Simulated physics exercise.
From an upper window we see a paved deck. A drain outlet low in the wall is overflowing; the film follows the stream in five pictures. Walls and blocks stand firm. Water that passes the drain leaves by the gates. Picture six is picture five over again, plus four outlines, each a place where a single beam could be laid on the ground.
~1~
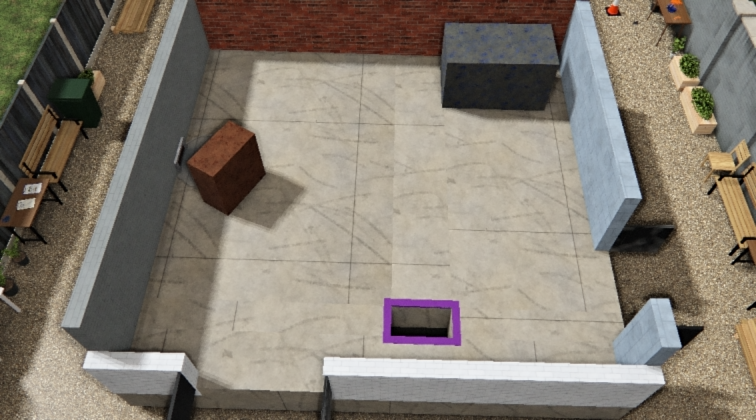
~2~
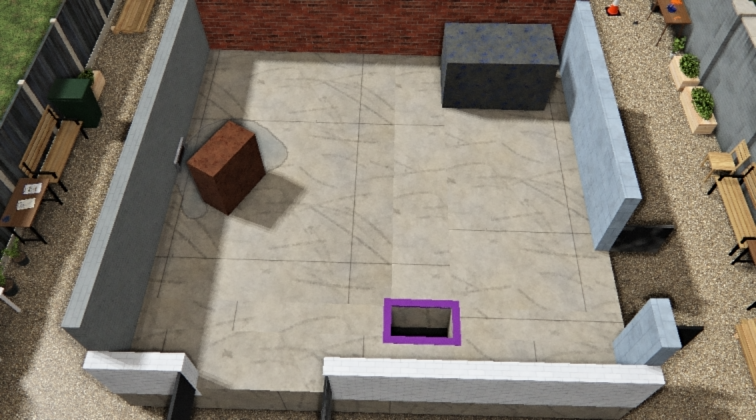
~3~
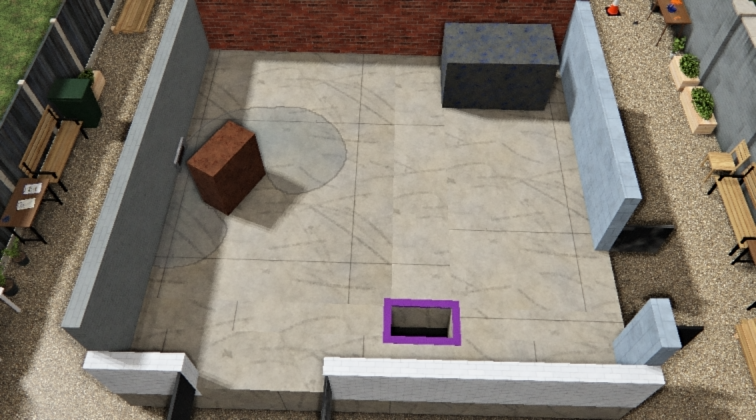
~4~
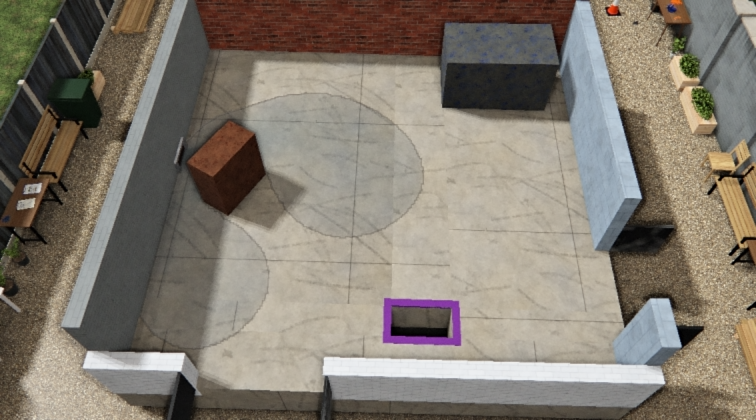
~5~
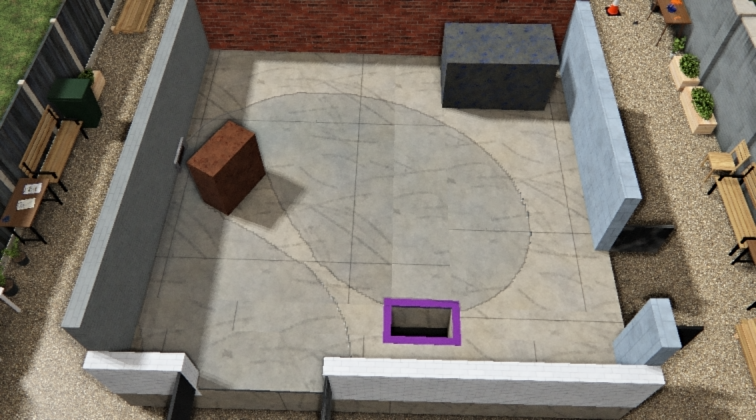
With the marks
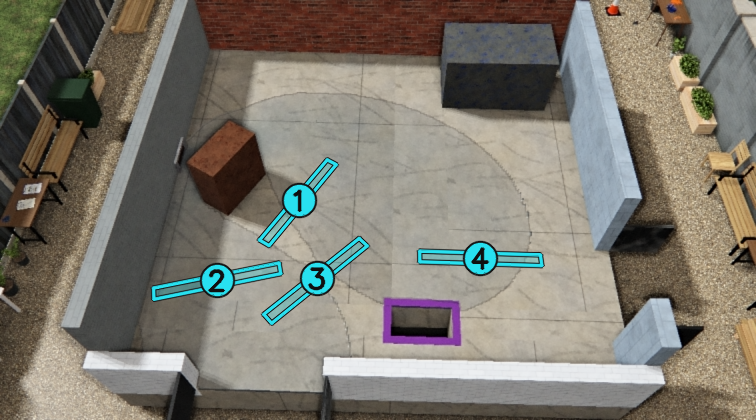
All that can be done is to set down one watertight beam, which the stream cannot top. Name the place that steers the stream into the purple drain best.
Choose 2.
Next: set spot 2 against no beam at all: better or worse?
Better.
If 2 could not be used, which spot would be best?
Here it is spot 4.
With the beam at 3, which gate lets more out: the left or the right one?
The right one.
In cyan, 1 from (264, 242) to (331, 162); 2 from (153, 293) to (279, 268); 3 from (267, 318) to (363, 242); 4 from (419, 256) to (541, 260).
Choosing 1, about 6 % of the stream goes into the purple drain, about 94 % out by the gates.
Choosing 2, about 25 % of the stream goes into the purple drain, about 75 % out by the gates.
Choosing 3, about 8 % of the stream goes into the purple drain, about 92 % out by the gates.
Choosing 4, about 13 % of the stream goes into the purple drain, about 86 % out by the gates.
